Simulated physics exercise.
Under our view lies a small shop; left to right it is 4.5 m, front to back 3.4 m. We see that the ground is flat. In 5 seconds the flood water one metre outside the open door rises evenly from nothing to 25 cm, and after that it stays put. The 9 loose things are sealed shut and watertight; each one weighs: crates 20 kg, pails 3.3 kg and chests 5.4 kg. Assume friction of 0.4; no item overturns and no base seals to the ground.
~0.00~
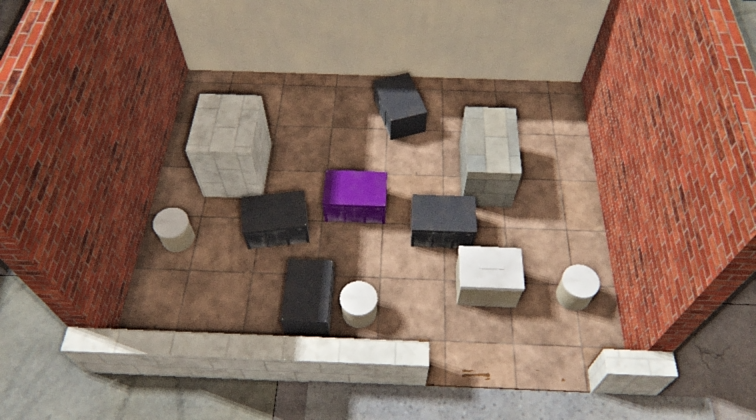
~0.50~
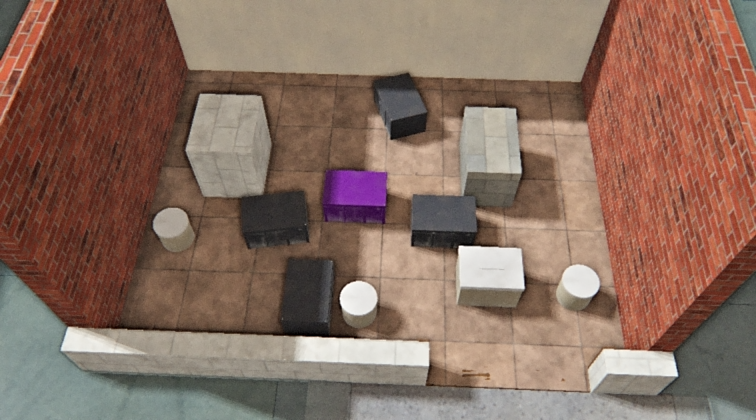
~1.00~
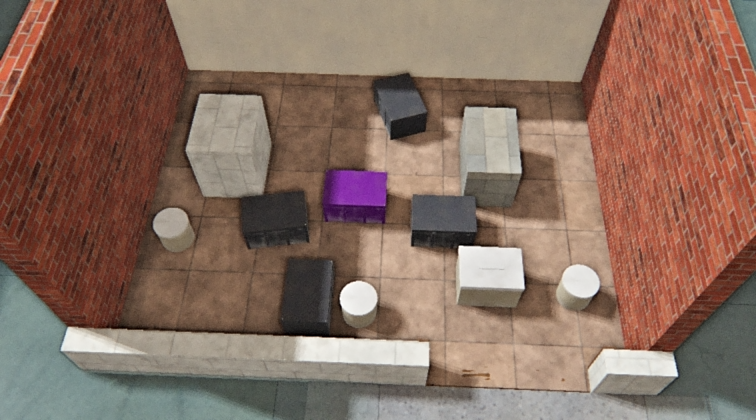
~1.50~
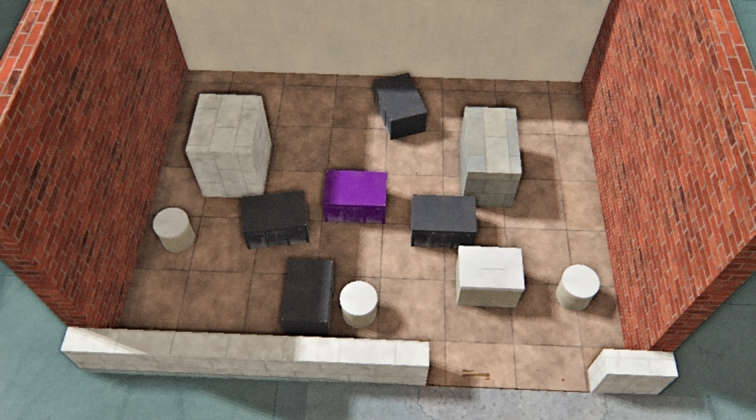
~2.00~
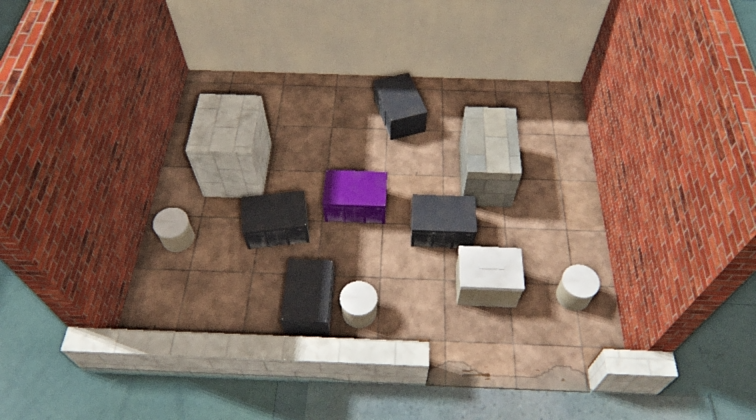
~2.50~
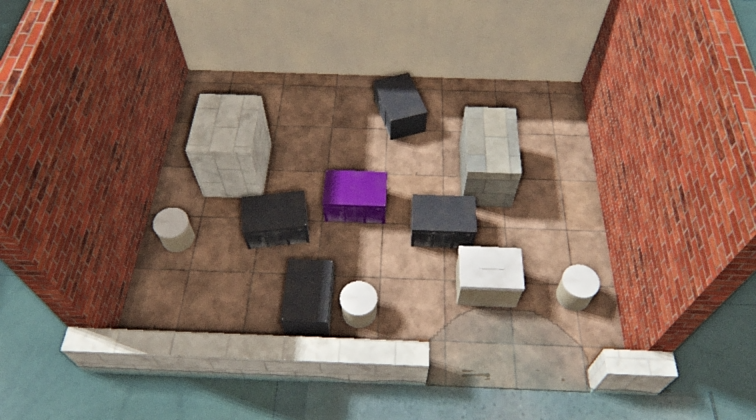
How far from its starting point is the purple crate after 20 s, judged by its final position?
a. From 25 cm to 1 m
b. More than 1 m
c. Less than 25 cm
b, more than 1 m.
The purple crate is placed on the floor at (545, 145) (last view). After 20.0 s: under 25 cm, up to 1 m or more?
Here it heads a good way off.
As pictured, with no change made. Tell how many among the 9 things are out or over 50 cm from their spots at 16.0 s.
I make it 9.
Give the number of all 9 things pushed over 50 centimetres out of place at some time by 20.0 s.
That adds up to 9.
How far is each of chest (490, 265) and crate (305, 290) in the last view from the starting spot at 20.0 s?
First 350 cm, then 200 cm.
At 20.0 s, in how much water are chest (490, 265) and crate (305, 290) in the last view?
Depths: Near 26 cm, then near 23 cm.
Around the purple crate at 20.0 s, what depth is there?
Roughly 23 cm deep.
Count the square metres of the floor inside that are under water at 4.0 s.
Roughly 3.5 m2.
After 4.0 s the purple crate is near (355, 188), 0.0 m from its start, aground; 1 afloat.
After 9.0 s the purple crate is near (203, 66), 2.3 m from its start, afloat; 5 afloat.
After 16.0 s the purple crate is near (196, 101), 1.9 m from its start, afloat; 9 afloat.
After 20.0 s the purple crate is near (190, 105), 1.9 m from its start, afloat; 9 afloat.
